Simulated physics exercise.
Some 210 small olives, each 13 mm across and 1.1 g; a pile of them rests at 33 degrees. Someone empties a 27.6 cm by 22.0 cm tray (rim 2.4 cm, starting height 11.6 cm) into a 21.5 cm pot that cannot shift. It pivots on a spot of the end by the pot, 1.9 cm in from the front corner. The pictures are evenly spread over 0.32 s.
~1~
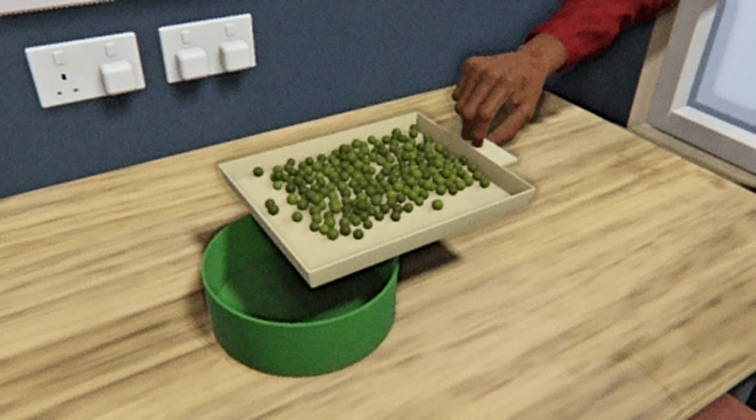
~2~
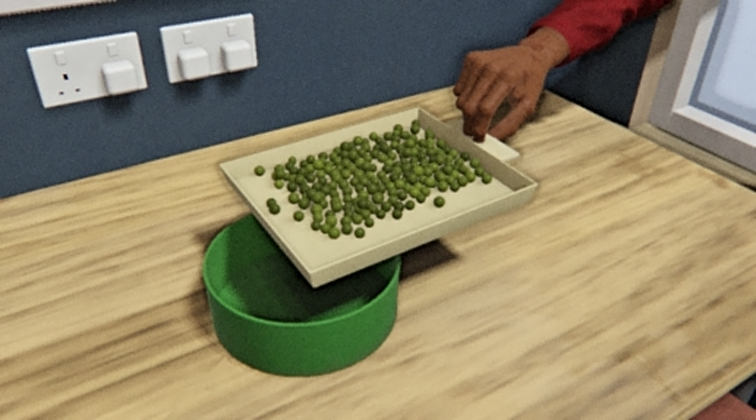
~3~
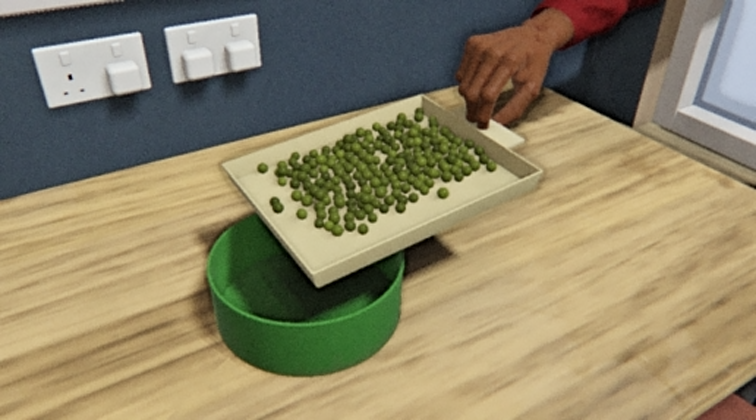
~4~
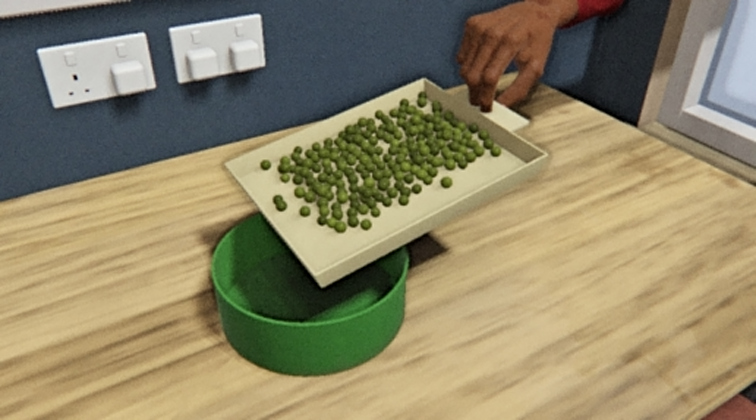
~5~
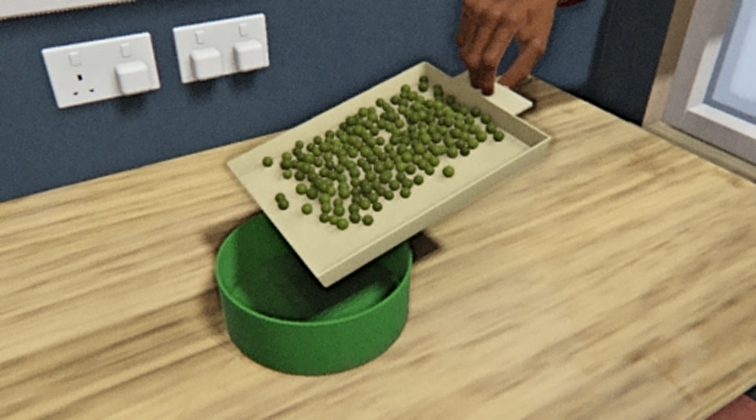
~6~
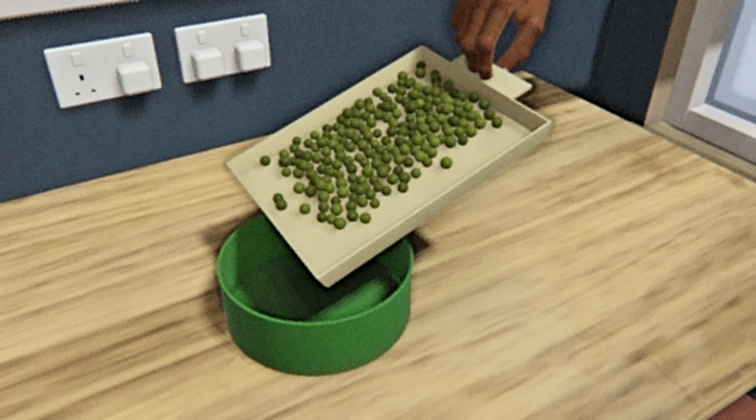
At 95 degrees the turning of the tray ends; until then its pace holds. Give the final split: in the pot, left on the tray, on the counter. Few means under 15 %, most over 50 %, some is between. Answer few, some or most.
Pot: Some, tray: Few, counter: Most.
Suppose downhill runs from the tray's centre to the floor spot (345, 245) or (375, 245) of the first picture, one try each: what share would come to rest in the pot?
About 0 and 0 per cent.
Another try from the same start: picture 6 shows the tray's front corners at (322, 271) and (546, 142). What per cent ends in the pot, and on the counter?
Pot 25, counter 75.
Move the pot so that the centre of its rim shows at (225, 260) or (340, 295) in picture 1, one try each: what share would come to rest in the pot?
Some 80 and 30 per cent.
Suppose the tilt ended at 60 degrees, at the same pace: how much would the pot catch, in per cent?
Then about 0 per cent.
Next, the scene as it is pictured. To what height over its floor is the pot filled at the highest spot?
Some 3.0 cm.
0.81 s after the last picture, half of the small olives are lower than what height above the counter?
Some 18 cm.
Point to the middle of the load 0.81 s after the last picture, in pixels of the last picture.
At about (272, 186).
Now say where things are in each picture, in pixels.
The first picture shows tray tilt 0 degrees, front corners at (312, 267) and (528, 188); middle of the pieces at (380, 178); pot at (301, 256).
The second picture shows tray tilt 1 degrees, front corners at (313, 267) and (530, 183); middle of the pieces at (381, 175).
The third picture shows tray tilt 5 degrees, front corners at (315, 268) and (535, 170), lowest corner left front; middle of the pieces at (385, 168).
The fourth picture shows tray tilt 10 degrees, front corners at (318, 269) and (540, 154), lowest corner left front; middle of the pieces at (387, 158).
The fifth picture shows tray tilt 14 degrees, front corners at (320, 270) and (543, 138), lowest corner left front; middle of the pieces at (389, 149).
The sixth picture shows tray tilt 19 degrees, front corners at (320, 271) and (543, 122), lowest corner left front; middle of the pieces at (386, 141); pot at (316, 255).
Then, 0.49 s after the last picture, tilt 55 degrees; the tray holds 100 %, the pot 0 %.
Then, 0.81 s after the last picture, tilt 79 degrees; the tray holds 95 %, the pot 0 %.
Then, 1.23 s after the last picture, tilt 95 degrees; the tray holds 10 %, the pot 30 %.
In the end, pot 35 %, tray 0 %, counter 65 %.
